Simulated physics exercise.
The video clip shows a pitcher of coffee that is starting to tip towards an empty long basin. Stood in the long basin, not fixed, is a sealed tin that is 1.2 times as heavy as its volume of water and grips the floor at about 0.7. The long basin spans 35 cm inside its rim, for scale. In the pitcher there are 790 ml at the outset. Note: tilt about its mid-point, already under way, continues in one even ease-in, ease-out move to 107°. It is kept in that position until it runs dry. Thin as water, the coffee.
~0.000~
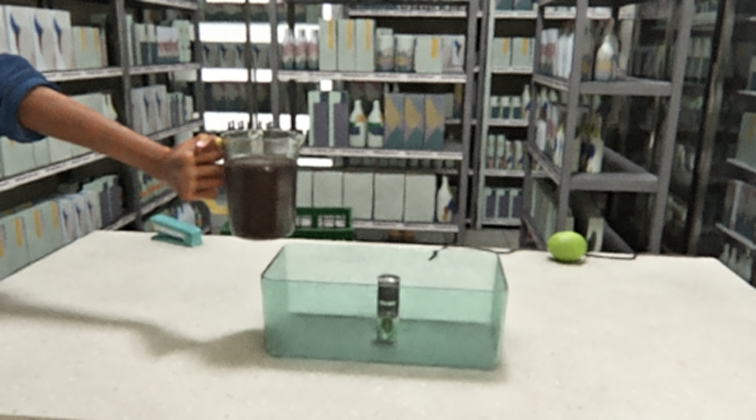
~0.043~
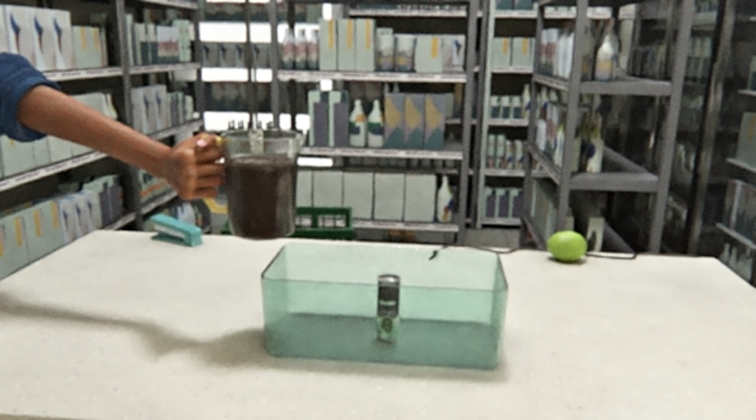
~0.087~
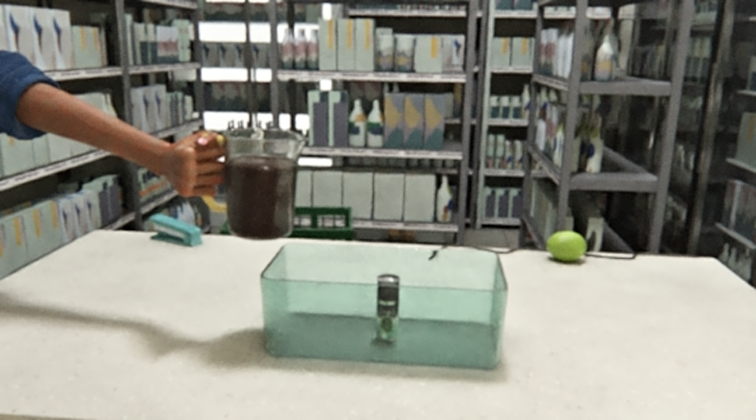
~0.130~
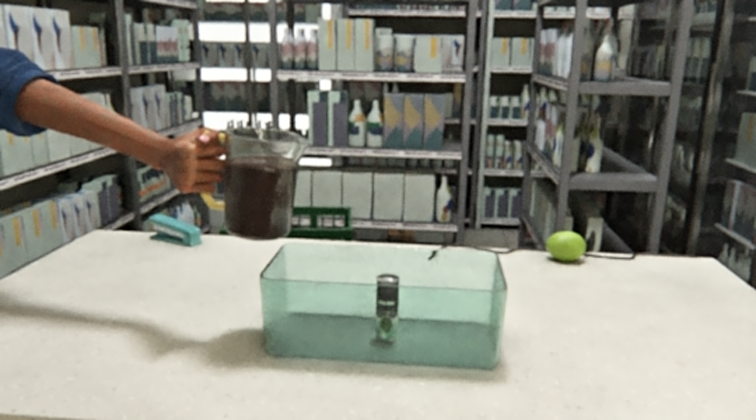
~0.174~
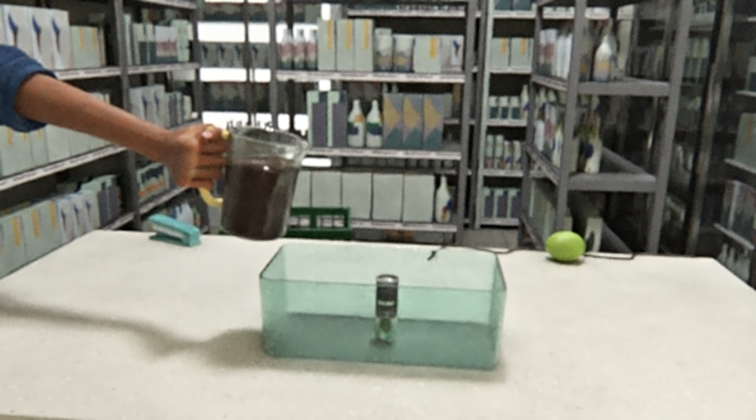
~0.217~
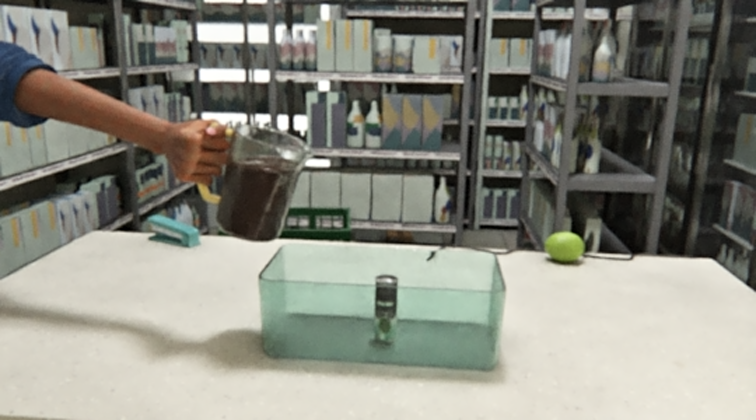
In a storeroom, a hand gradually tilts a pitcher of coffee rightward above a long basin.
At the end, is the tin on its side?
It does not come down.
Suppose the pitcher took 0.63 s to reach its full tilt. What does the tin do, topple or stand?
Well, the tin simply holds firm.
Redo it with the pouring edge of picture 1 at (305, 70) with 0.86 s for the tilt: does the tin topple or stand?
Then it tips over.
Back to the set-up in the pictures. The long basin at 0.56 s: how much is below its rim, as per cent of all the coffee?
At that time the basin holds about 2 per cent of the liquid.
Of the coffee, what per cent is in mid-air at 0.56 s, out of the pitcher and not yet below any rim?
Near 12 per cent of it all.
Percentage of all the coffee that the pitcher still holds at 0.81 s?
32 %.
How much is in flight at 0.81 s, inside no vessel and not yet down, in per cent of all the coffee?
Around 16 percent of it is airborne.
After 0.56 s the tilt is 78° and 86 per cent is still to pour; the tin stands where it began.
After 0.81 s the tilt is 106° and 31 per cent is still to pour; the tin stands where it began.
After 1.07 s the tilt is 107° and 3 per cent is still to pour; the tin stands where it began.
After 1.36 s the tilt is 107° and 0 per cent is still to pour; the tin stands where it began.
In the end the tin stands where it began.
